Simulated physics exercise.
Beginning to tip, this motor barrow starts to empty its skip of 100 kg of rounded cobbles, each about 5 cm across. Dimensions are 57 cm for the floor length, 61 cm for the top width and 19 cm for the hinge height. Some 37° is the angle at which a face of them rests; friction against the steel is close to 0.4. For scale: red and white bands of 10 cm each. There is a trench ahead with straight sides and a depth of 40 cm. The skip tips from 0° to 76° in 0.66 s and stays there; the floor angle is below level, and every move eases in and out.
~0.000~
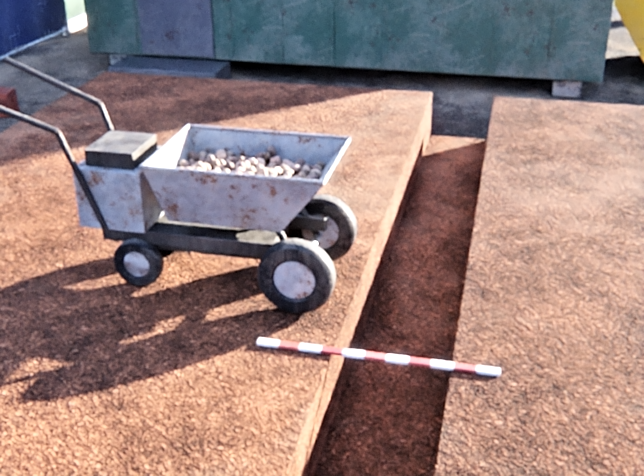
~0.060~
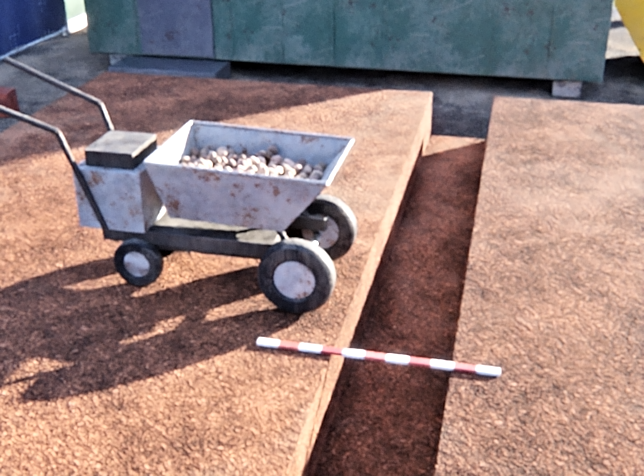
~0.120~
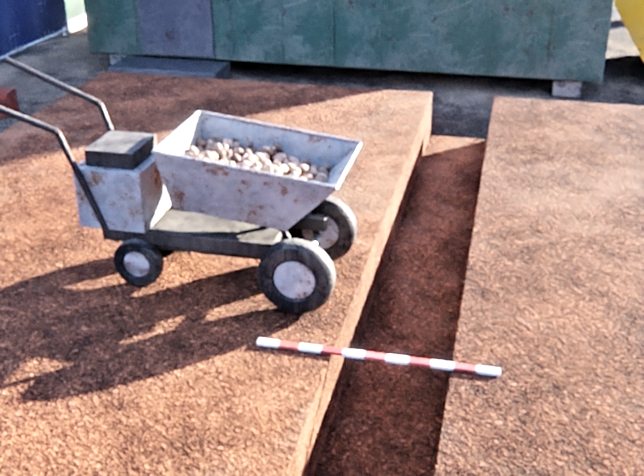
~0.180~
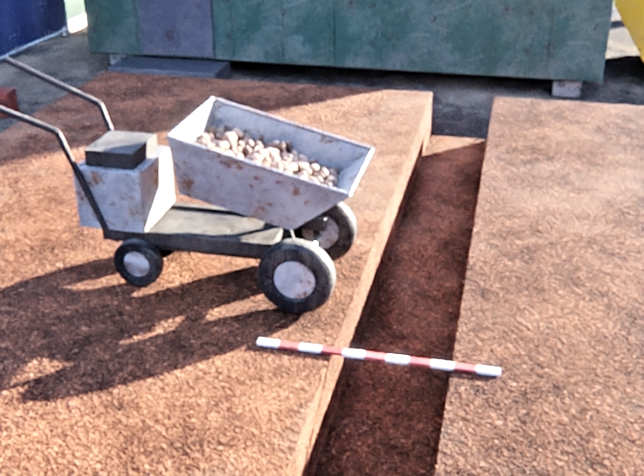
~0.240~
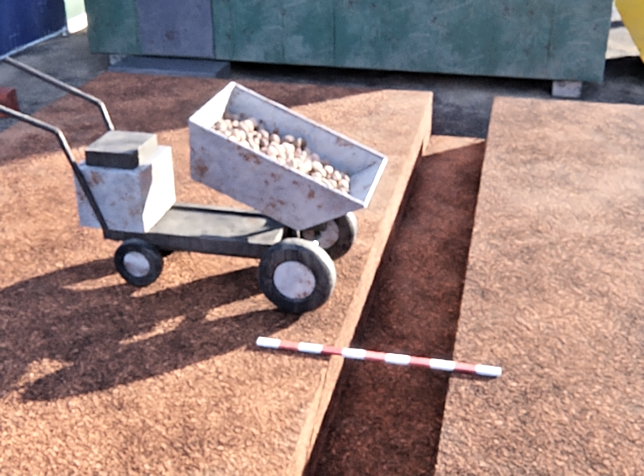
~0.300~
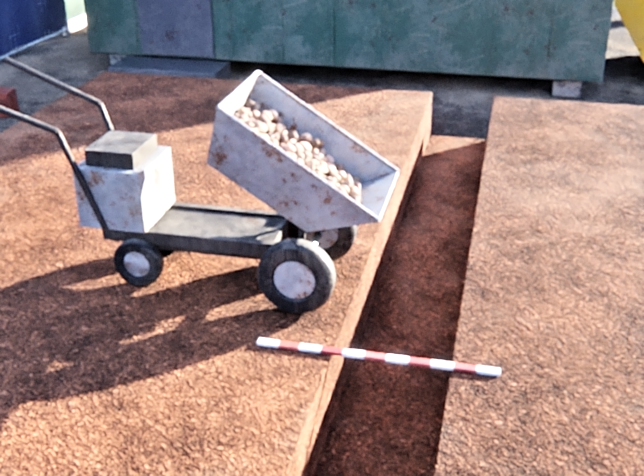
A motor barrow standing beside a straight-sided trench, its grey skip of rounded cobbles rising at the back and tilting steeply rightward.
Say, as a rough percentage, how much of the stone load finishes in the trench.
Roughly 50 out of 100.
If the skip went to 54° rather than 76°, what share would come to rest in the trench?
Some 30 in a hundred, I'd say.
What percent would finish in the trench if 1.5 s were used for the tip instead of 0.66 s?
That works out at about 75 in a hundred.
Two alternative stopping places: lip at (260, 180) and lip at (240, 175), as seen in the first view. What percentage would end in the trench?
It comes to about 100 and 100 in a hundred.
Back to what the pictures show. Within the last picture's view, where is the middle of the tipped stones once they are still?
I'd point somewhere around (454, 340).
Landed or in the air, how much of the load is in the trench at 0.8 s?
Roughly 20 percent of the load.
After 0.5 s the floor is at 65°; 100 % in the skip; the foremost stones are at (387, 244).
After 0.8 s the floor is at 76°; 72 % in the skip, 20 % in the trench, 8 % past the trench; the foremost stones are at (473, 297).
After 1.1 s the floor is at 76°; 6 % in the skip, 44 % in the trench, 50 % past the trench; the foremost stones are past the picture's edge.
After 3.1 s the floor is at 76°; 0 % in the skip, 50 % in the trench, 50 % past the trench; the foremost stones are past the picture's edge.
